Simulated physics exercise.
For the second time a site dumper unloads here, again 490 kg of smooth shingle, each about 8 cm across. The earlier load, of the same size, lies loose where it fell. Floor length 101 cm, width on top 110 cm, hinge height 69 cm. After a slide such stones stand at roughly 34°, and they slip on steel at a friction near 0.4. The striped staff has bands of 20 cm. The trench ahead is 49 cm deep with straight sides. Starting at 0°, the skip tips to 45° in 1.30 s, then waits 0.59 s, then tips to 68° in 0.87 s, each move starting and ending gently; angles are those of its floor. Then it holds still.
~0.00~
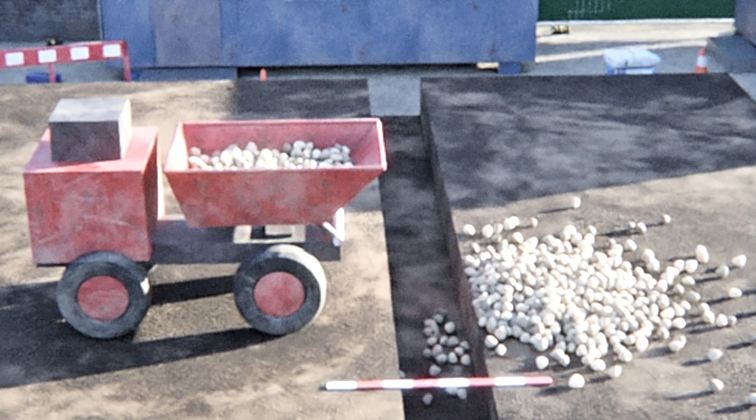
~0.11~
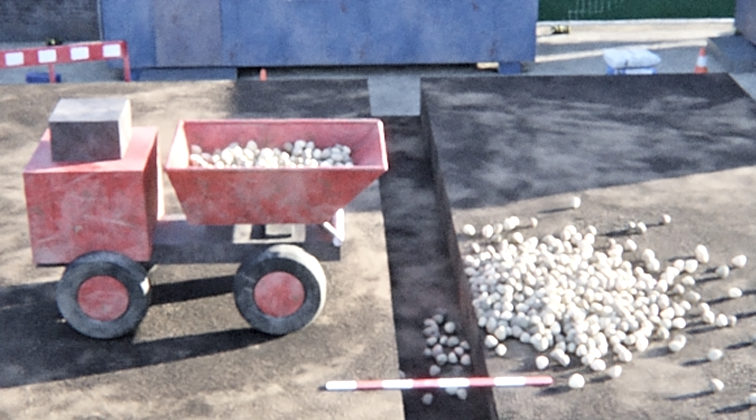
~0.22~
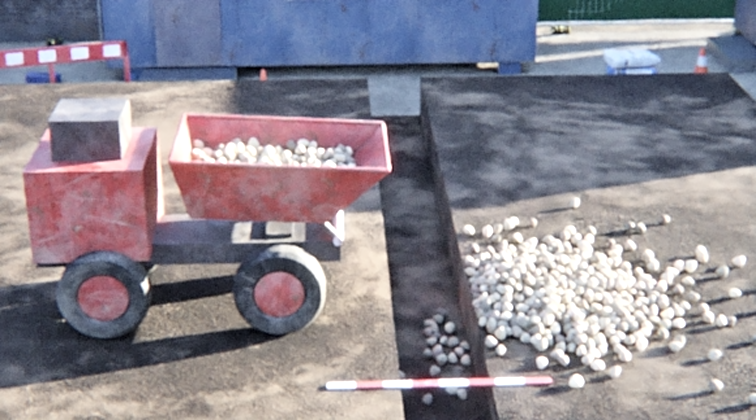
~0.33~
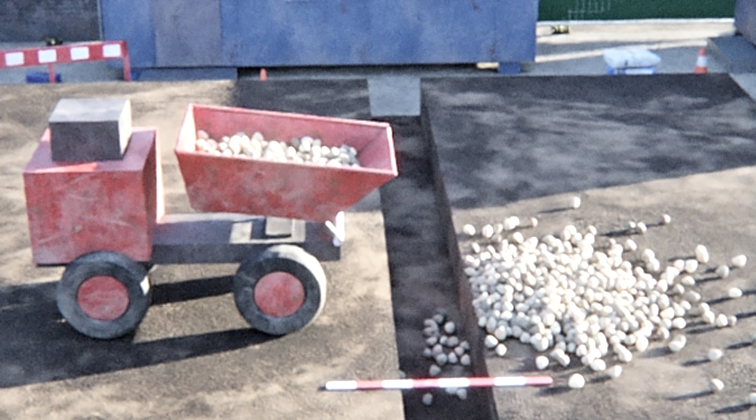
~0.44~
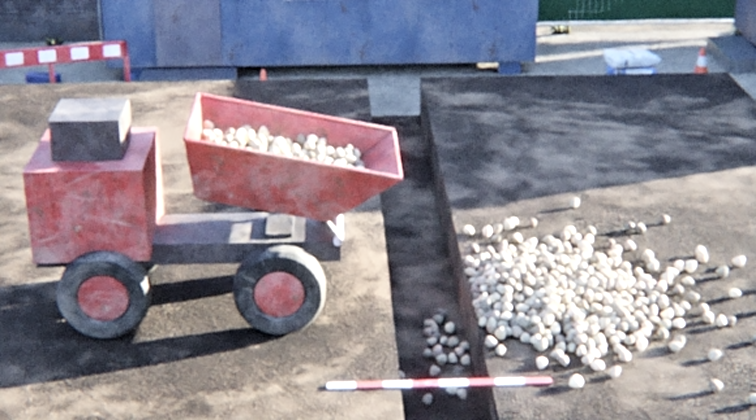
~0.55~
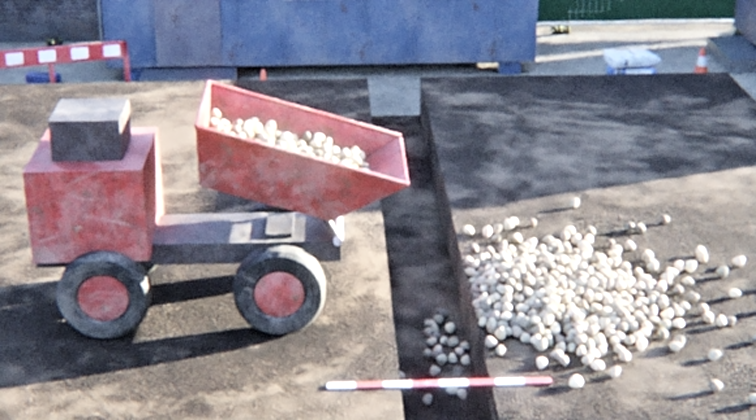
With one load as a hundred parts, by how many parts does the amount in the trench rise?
About 80 per cent.
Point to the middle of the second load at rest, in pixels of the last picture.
Their middle is at about (446, 334).
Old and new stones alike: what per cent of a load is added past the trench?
Near 20 parts in a hundred.
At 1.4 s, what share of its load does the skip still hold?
It holds some 100 per cent.
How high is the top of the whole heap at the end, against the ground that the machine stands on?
Some 30 cm above that level.
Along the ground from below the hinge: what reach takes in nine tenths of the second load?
About 130 cm.
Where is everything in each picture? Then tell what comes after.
Lip at (385, 168), floor tilted 0°, highest stones at (250, 160). The earlier load is highest near (525, 279), 20 cm above ground level, 4 % in the trench, 96 % past the trench, in the first frame.
Lip at (386, 169), floor tilted 1°, highest stones at (243, 159); the stones move at 0.2 m/s on average, in the second frame.
The skip is at 3°, its lip at (390, 171); the top of the load is at (239, 156); the stones move at 0.4 m/s on average, in the third frame.
The skip is at 7°, its lip at (395, 174); the top of the load is at (232, 146); the stones move at 0.4 m/s on average, in the fourth frame.
The skip is at 12°, its lip at (402, 179); the top of the load is at (221, 139); the stones move at 0.5 m/s on average, in the fifth frame.
The skip is at 17°, its lip at (409, 185); the top of the load is at (229, 128); the stones move at 0.6 m/s on average, in the sixth frame.
After 1.0 s the floor is at 38°; in per cent of one load, 100 in the skip, 4 in the trench, 96 past the trench; the foremost stones are at (753, 291).
After 1.4 s the floor is at 45°; in per cent of one load, 100 in the skip, 4 in the trench, 96 past the trench; the foremost stones are at (753, 291).
After 3.2 s the floor is at 68°; in per cent of one load, 26 in the skip, 59 in the trench, 115 past the trench; the foremost stones are at (753, 291).
After 5.9 s the floor is at 68°; in per cent of one load, 0 in the skip, 84 in the trench, 116 past the trench; the foremost stones are at (753, 291). Net gain in the trench, 80.
